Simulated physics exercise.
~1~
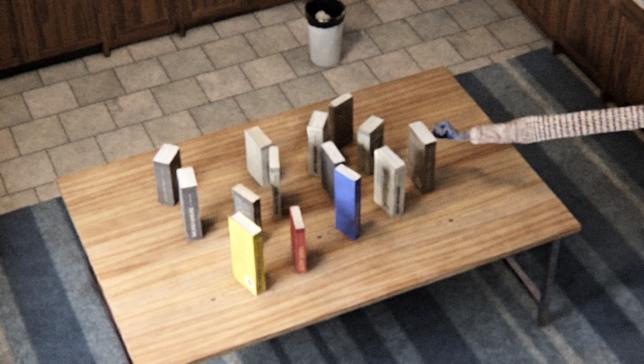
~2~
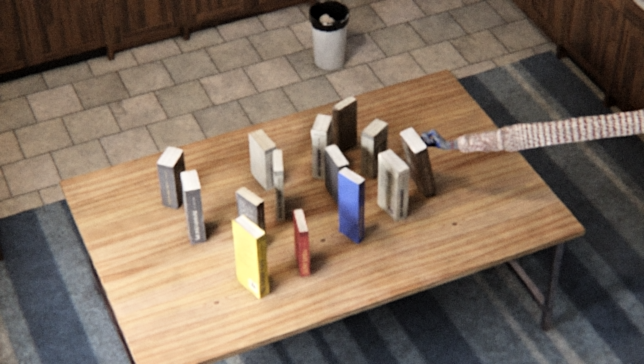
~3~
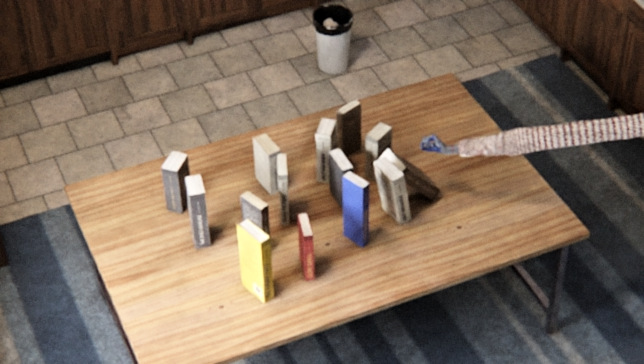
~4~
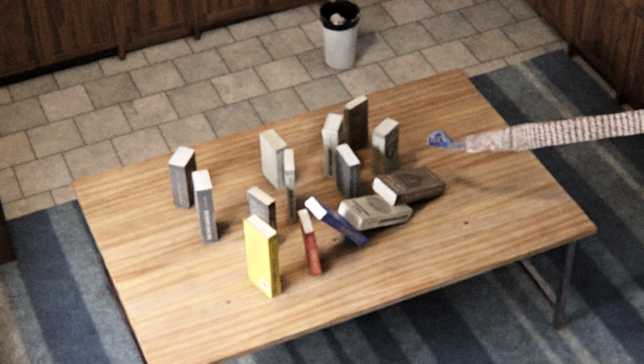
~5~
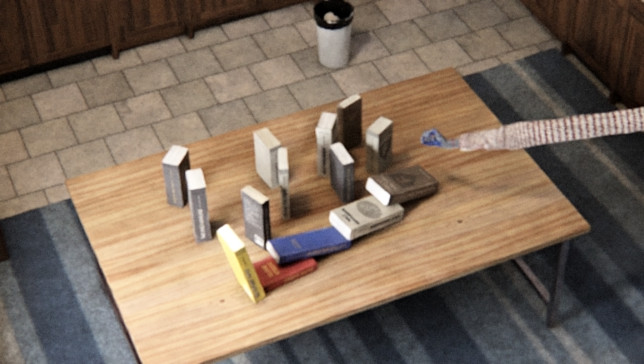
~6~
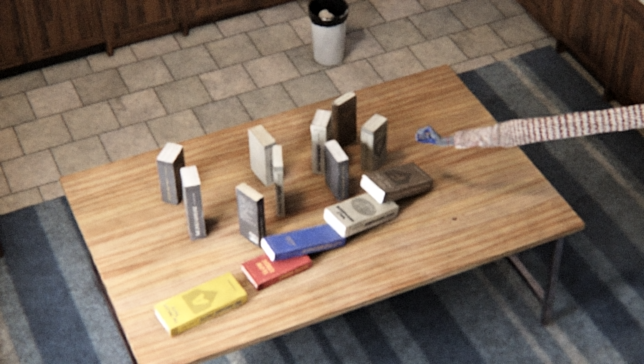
In a room with a stone-tiled floor and a striped blue-grey rug, a wooden table is seen from above through a slightly swaying camera. Thick books stand upright across it, mostly grey, brown and cream, with a yellow, a red and a blue one nearer the front. A patterned-sleeved arm reaches in from the right and tips a brown book, which leans left onto a pale one. Both go down, and the blue book topples left, followed by the red and then the yellow. Those five finish lying flat in a curving line, while the others remain standing behind them.
